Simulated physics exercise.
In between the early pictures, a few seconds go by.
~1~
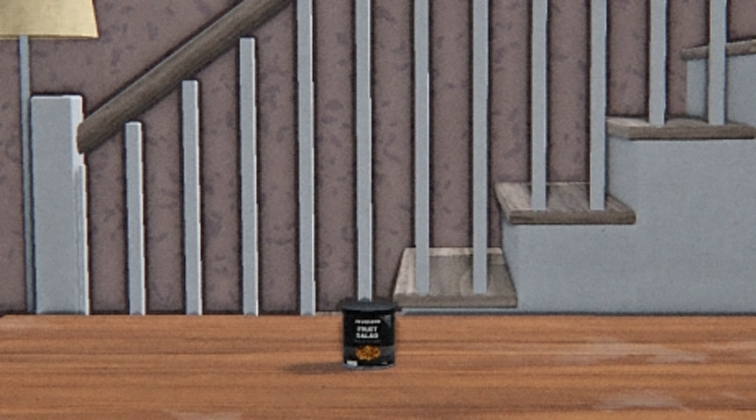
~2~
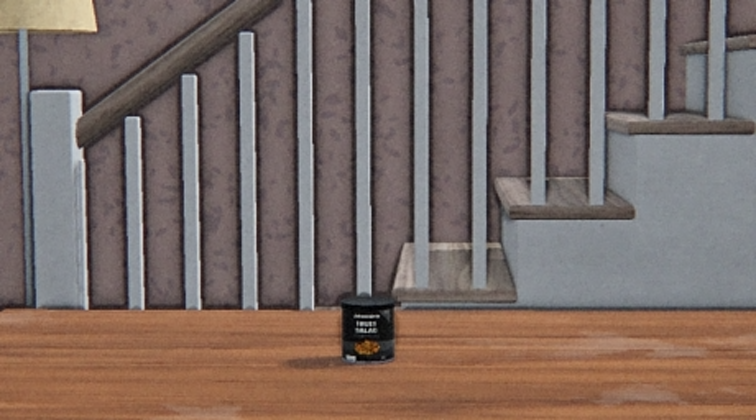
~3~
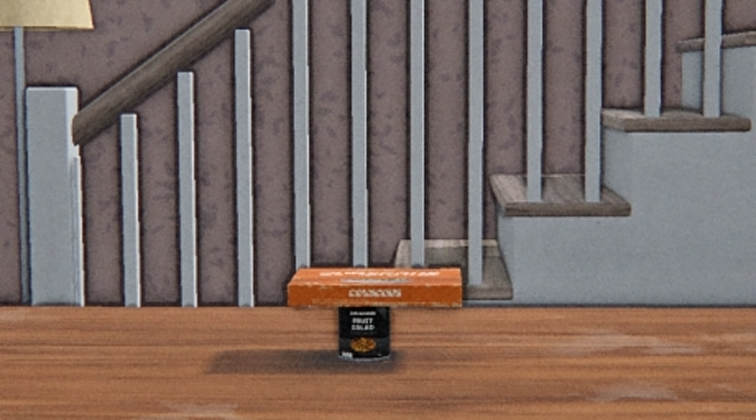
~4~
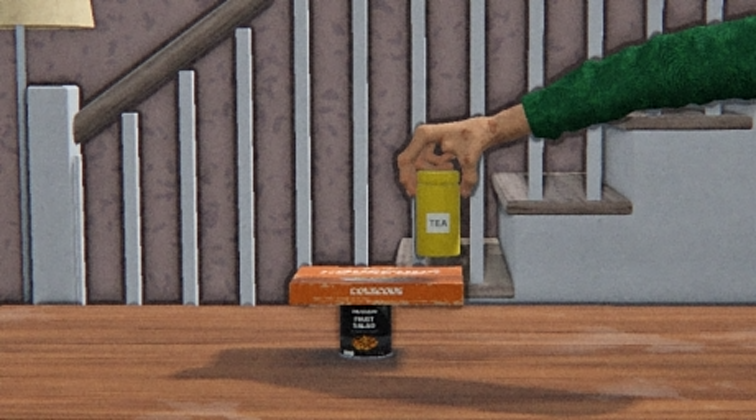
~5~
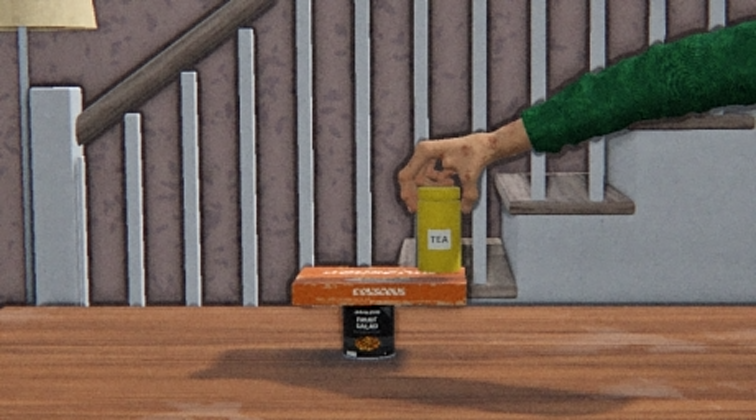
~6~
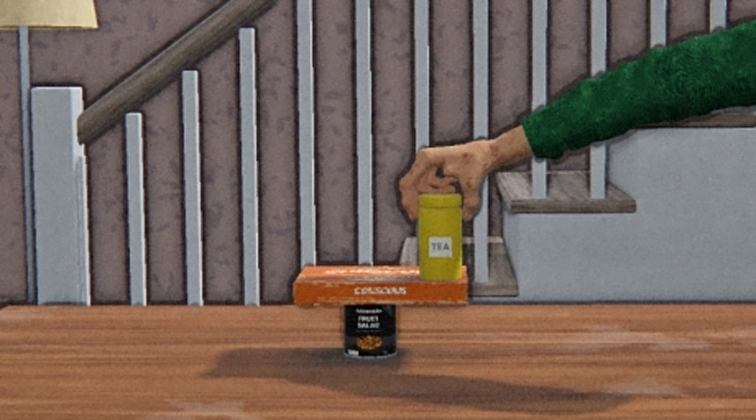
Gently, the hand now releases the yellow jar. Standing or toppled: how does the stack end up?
Honestly, the whole thing doesn't stay intact in the end.
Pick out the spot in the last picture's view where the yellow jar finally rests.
Roughly pixel (578, 355) in the last picture.
Then, 0.40 s later than the last frame, yellow jar now fallen; orange packet tilted by 59°.
Then, 0.60 s later than the last frame, orange packet tilted by 36°.
When it is over, fallen, yellow jar and orange packet; black tin as before. End places, in pixels of the last picture, yellow jar near (578, 355). The stack loses its balance.
